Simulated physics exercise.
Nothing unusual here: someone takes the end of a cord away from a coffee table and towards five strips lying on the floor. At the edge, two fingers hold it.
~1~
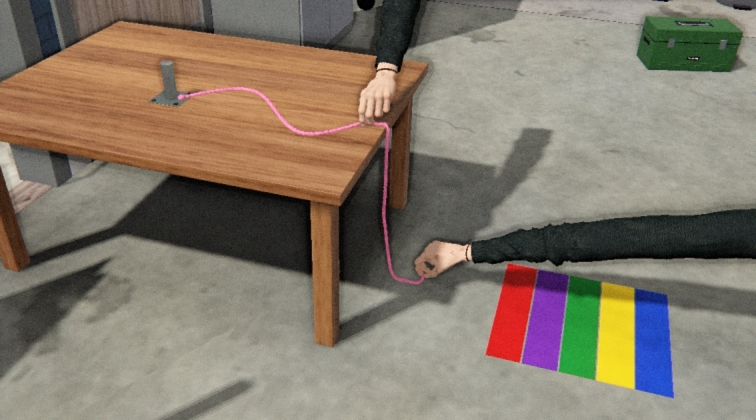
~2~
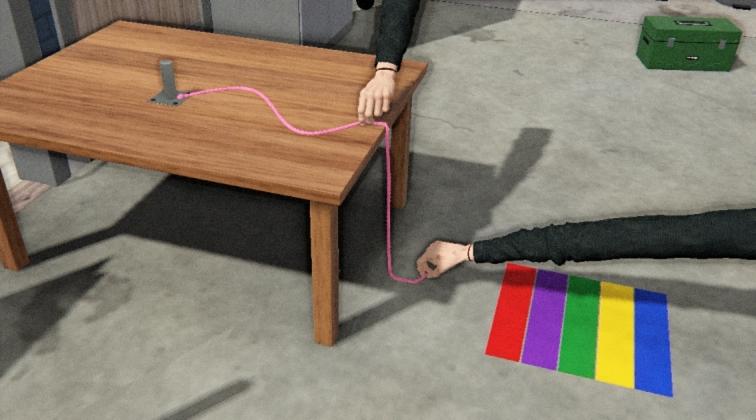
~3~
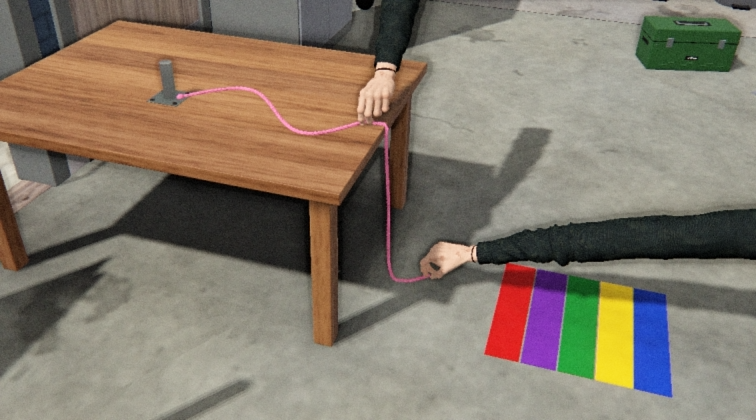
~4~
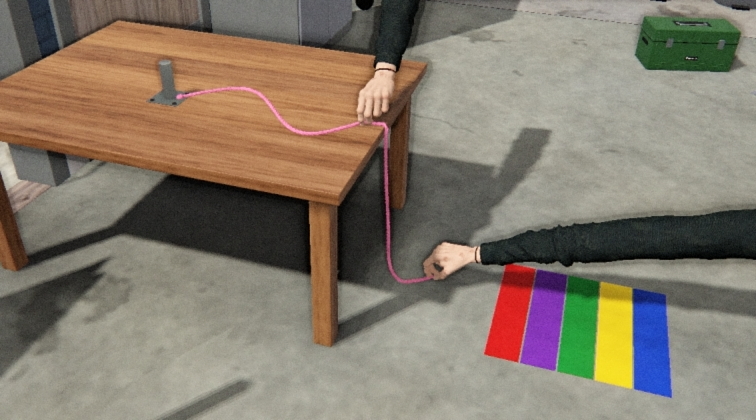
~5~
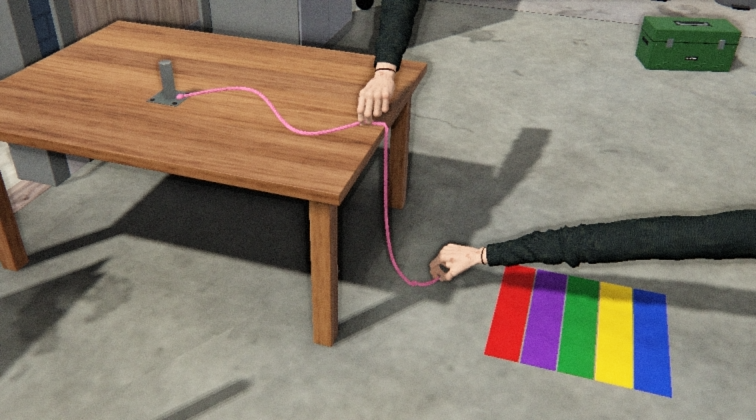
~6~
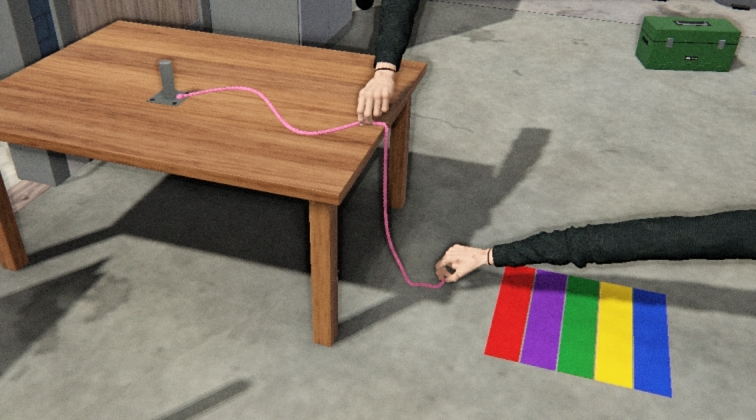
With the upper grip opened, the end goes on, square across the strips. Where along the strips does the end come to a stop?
Above the yellow strip.
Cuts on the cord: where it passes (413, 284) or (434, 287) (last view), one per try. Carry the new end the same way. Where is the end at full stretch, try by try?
Pixel positions, in order: (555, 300), (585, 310).
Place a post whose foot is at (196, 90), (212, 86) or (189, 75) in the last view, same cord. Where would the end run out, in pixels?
First close to (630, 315), next close to (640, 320), last close to (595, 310).
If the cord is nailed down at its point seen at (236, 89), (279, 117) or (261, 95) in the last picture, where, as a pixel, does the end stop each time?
Try one gives (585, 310), try two (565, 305), and try three (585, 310).
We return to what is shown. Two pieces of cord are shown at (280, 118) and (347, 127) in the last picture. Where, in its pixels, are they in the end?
First: (320, 118). Second: (400, 146).
Early on, end near (551, 301); over purple.
Midway, end near (591, 309); over green.
At the end of the slack, end near (612, 313); over yellow. Over yellow.
